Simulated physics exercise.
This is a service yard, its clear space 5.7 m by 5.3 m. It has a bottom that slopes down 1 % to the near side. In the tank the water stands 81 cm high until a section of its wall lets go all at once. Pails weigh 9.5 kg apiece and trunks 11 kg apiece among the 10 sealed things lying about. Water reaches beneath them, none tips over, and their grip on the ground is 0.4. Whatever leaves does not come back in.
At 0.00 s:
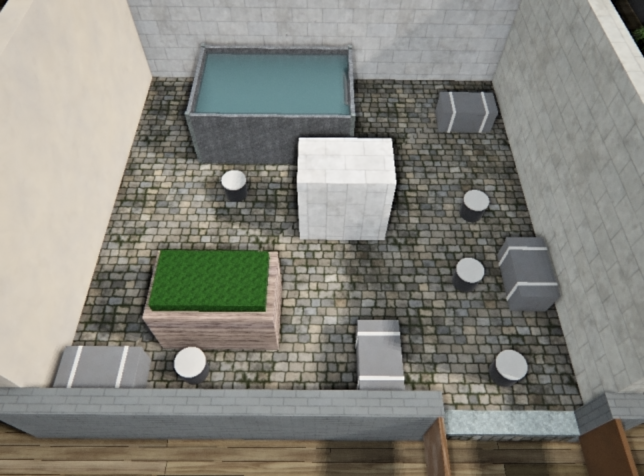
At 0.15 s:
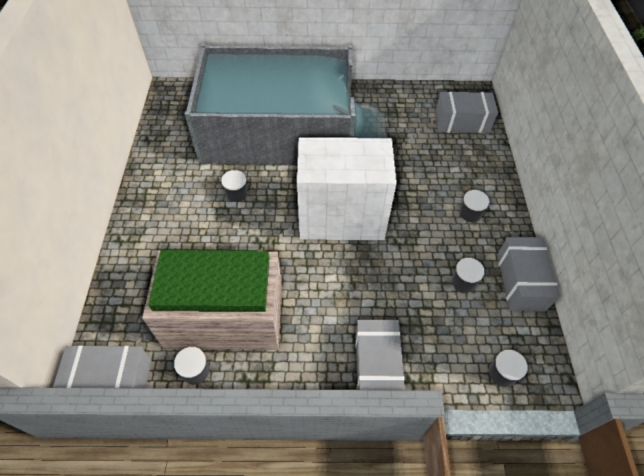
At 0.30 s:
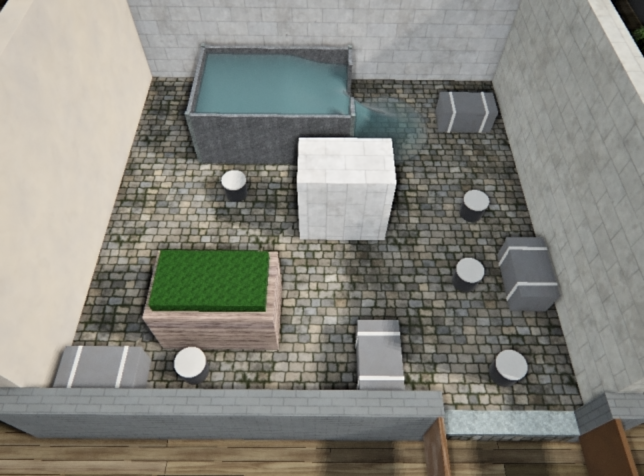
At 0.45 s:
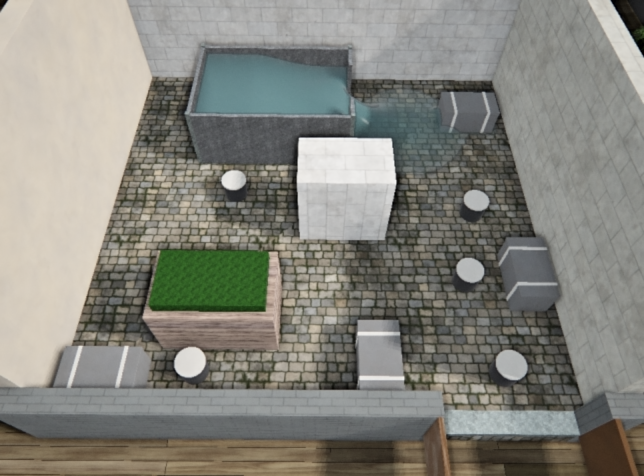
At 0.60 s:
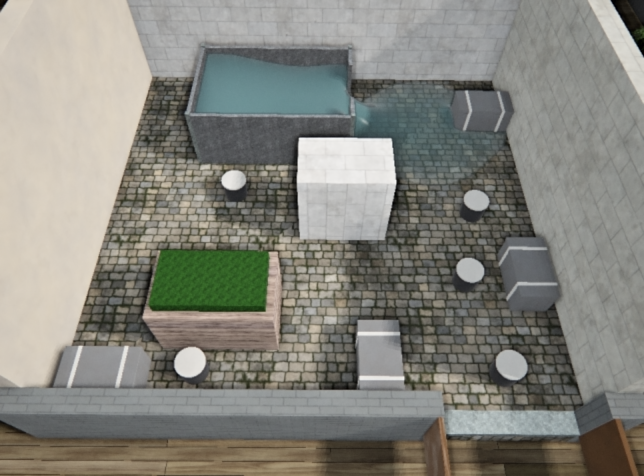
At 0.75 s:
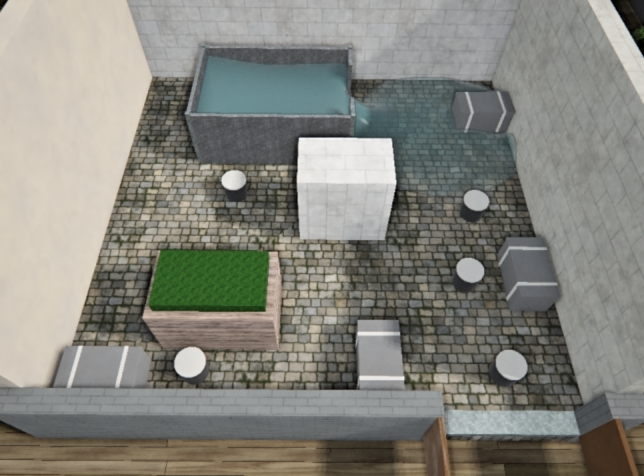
In a walled, cobbled service yard, water pours from the right side of a raised grey tank at the back and spreads across the paving behind a white block, shifting a grey trunk slightly right toward the wall.
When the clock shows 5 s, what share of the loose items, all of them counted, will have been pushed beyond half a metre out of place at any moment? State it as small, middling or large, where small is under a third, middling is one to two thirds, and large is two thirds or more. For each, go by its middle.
Middling.
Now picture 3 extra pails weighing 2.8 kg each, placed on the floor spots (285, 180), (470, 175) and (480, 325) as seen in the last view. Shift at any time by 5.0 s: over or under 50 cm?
Order as listed: Inside half a metre / beyond half a metre / beyond half a metre.
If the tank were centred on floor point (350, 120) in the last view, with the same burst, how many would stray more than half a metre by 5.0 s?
That gives 6 of them.
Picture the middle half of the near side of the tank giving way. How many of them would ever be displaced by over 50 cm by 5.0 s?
Result: 7.
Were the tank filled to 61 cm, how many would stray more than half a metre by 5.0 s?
In that case 5 of them.
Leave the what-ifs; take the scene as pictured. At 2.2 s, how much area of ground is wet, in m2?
12 m2.
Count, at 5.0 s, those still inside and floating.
At that instant the tally stands at 1.
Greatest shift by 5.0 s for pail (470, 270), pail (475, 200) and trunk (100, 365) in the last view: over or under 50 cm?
First exceeding it, second exceeding it, third falling below it.
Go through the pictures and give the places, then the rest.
A trunk at (469, 102) rests on the ground; a pail is out of sight; 2.8 m2 under water; 0 of 10 have shifted, in the first frame.
A trunk at (469, 102) rests on the ground; a pail is out of sight; water covers 3.4 m2; 0 of 10 have shifted, in the second frame.
A trunk at (469, 102) rests on the ground; a pail is out of sight; water covers 4.2 m2; 0 of 10 have shifted, in the third frame.
A trunk at (470, 102) rests on the ground; a pail is out of sight; 5.2 m2 under water; 0 of 10 have shifted, in the fourth frame.
A trunk at (485, 101) rests on the ground, 24 cm from its start; a pail is out of sight; water covers 6.5 m2; 1 of 10 have shifted, in the fifth frame.
A trunk at (485, 102) rests on the ground, 24 cm from its start; a pail is out of sight; 7.8 m2 under water; 1 of 10 have shifted, in the sixth frame.
After 1.1 s 0 of 10 are over 50 cm from their spots; 1 afloat.
After 2.2 s 2 of 10 are over 50 cm from their spots; 1 afloat.
After 3.5 s 5 of 10 are over 50 cm from their spots; 1 afloat.
After 5.0 s 6 of 10 are over 50 cm from their spots, and 6 have been at some point; 1 afloat.
